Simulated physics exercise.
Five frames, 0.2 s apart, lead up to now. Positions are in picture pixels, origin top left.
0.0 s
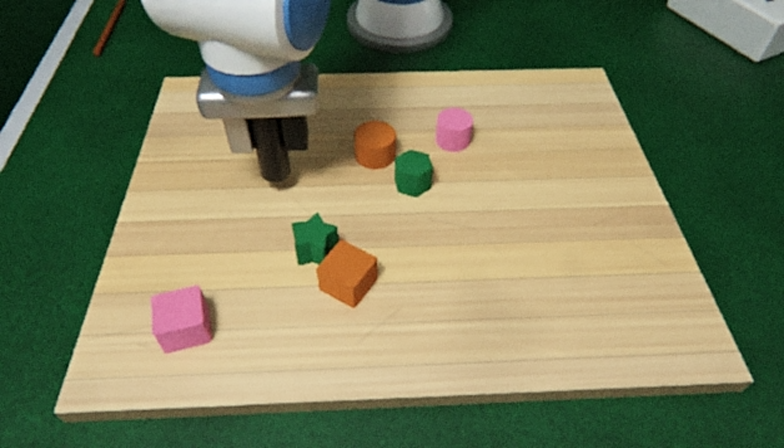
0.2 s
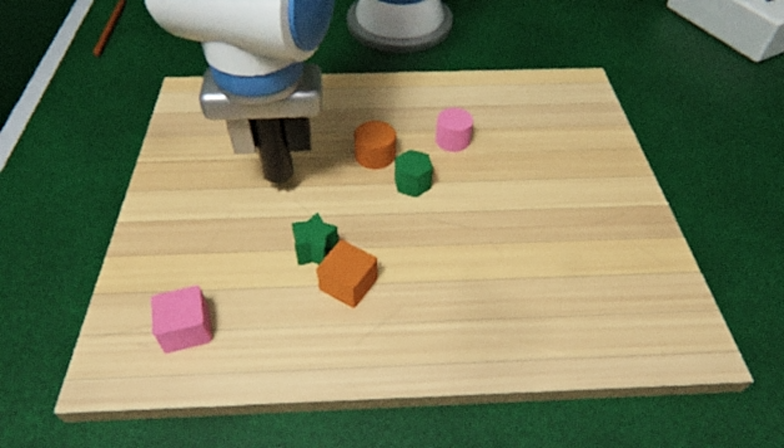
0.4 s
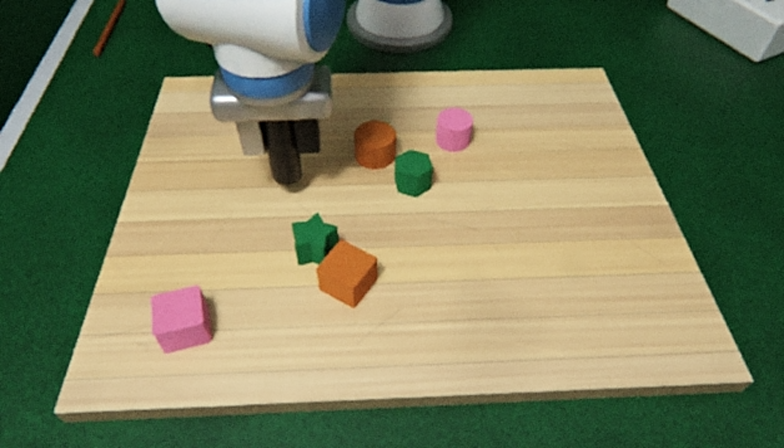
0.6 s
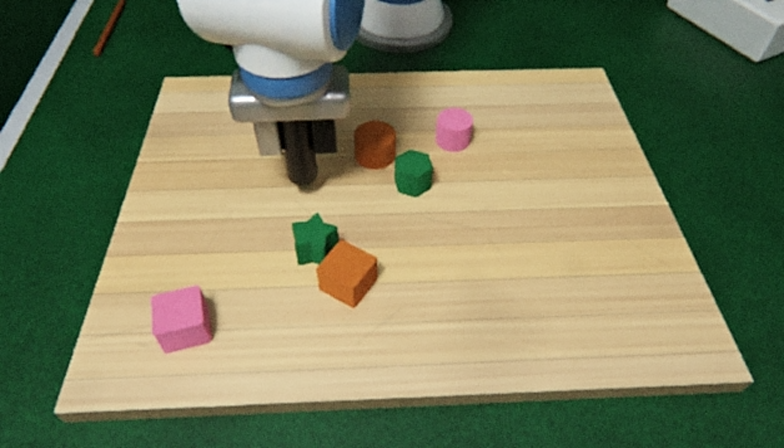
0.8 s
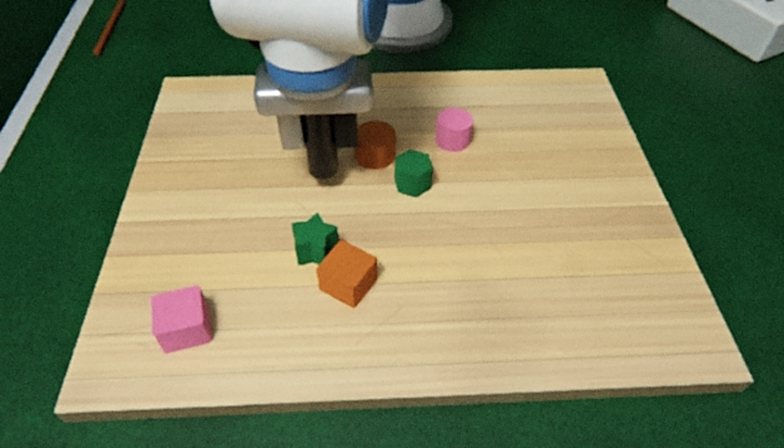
A robot arm holding a dark rod moves slowly to the right across a wooden board, nearing an orange cylinder, while the pink, green and orange blocks on the board all stay still.
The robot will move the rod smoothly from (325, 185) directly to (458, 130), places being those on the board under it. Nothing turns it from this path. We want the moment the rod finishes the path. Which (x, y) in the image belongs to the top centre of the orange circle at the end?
Its top centre lands on (418, 99).
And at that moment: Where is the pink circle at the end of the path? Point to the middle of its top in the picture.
Its top middle is near (492, 113).
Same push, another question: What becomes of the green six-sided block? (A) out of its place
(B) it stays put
Option B.
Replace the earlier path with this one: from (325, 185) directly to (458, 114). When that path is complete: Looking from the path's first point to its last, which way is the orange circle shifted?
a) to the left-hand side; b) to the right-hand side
My answer is option a.
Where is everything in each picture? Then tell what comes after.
Rod's lower end at (276, 172); orange circle at (375, 134); green six-sided block at (414, 162); pink circle at (455, 119), in the first picture.
Rod at (279, 173); blocks still, in the second picture.
Rod at (288, 175); blocks still, in the third picture.
Rod at (303, 175); blocks still, in the fourth picture.
Rod at (324, 169); orange circle at (375, 134); green six-sided block at (414, 162); pink circle at (455, 119), in the fifth picture.
The first path, step by step. One third of the way, rod at (372, 150); orange circle at (391, 124).
Two thirds of the way, rod at (418, 132); orange circle at (413, 103).
At the end, rod at (460, 115); orange circle at (418, 99); green six-sided block still; pink circle at (492, 113).
